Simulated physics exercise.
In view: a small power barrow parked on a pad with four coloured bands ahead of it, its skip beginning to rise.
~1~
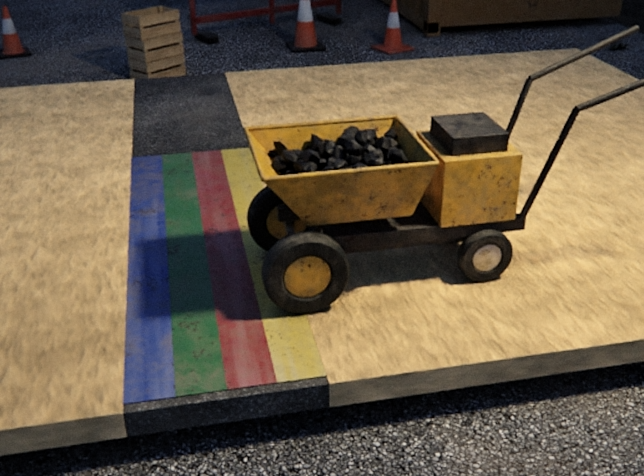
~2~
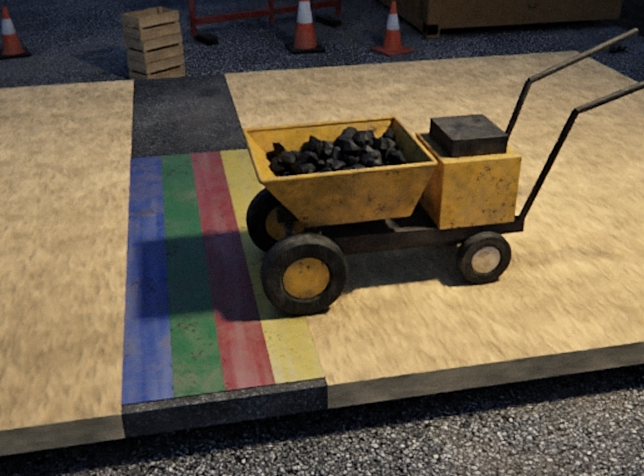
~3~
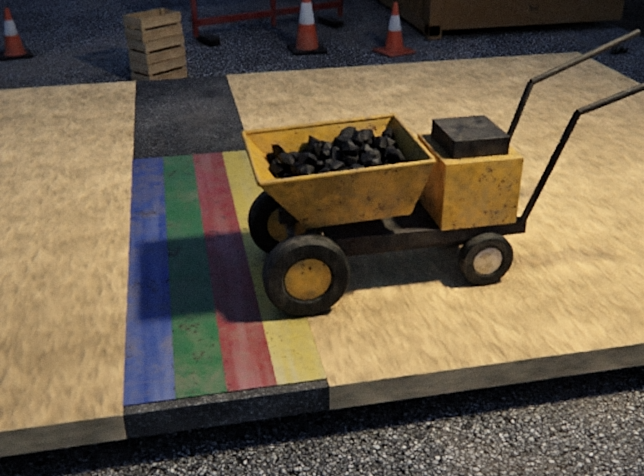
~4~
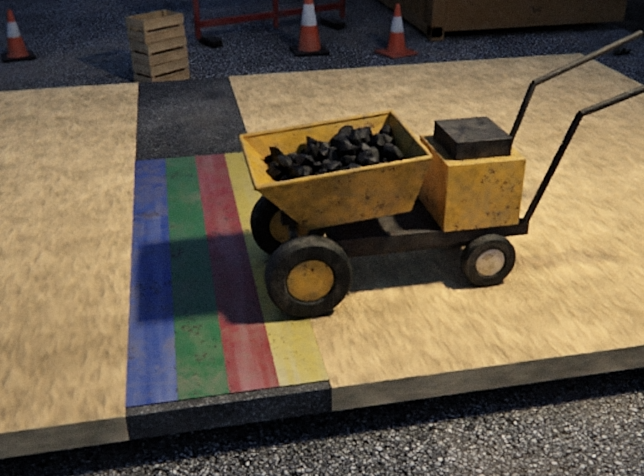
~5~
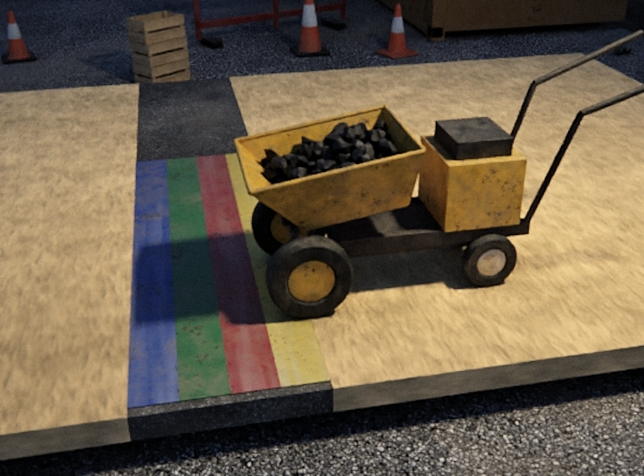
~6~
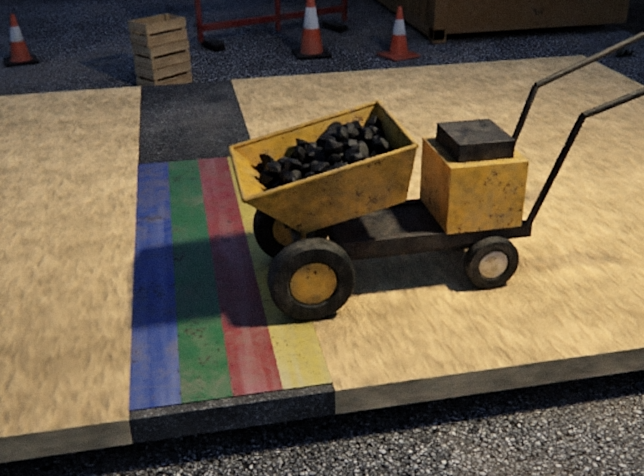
A dim outdoor yard of dark gravel, with traffic cones and a wooden crate at the back, is seen from slightly above a pale, sandy-looking slab. A yellow barrow with black tyres and long handles at the right holds black lumps in its skip, beside blue, green, red and yellow bands at left. The skip slowly tilts, its left lip lowering slightly and its right end rising, while the wheels stay put and the view wavers faintly.
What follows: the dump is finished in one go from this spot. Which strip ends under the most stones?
Most covered: The blue band.
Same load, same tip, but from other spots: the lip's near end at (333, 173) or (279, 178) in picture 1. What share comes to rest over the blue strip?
About 10 and 30 per cent.
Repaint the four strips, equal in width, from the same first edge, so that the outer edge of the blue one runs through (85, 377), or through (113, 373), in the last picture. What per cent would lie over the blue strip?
First some 30, then 30 per cent.
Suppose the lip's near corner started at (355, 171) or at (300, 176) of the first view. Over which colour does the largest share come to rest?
At the first place the red one, at the second the strip in green.
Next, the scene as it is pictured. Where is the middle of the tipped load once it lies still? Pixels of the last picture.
Close to (157, 299).
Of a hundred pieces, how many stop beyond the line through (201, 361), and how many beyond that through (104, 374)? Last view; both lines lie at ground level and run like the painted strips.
Roughly 80 per cent, and 10 per cent.
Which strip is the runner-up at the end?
The runner-up: Green.
Shortly afterwards, skip tipped well over; the whole lot in the skip.
Next, skip tipped steeply; the bulk in the skip; a little over the green strip; a little over the blue strip; only a few falling; only a few off the paint.
Some moments later, skip tipped right over; near a quarter in the skip; only a few over the red strip; near a quarter over the green strip; near a third over the blue strip; a little off the paint.
In the end, skip tipped right over; near a quarter in the skip; none at all over the yellow strip; only a few over the red strip; near a quarter over the green strip; near a third over the blue strip; near a quarter off the paint.
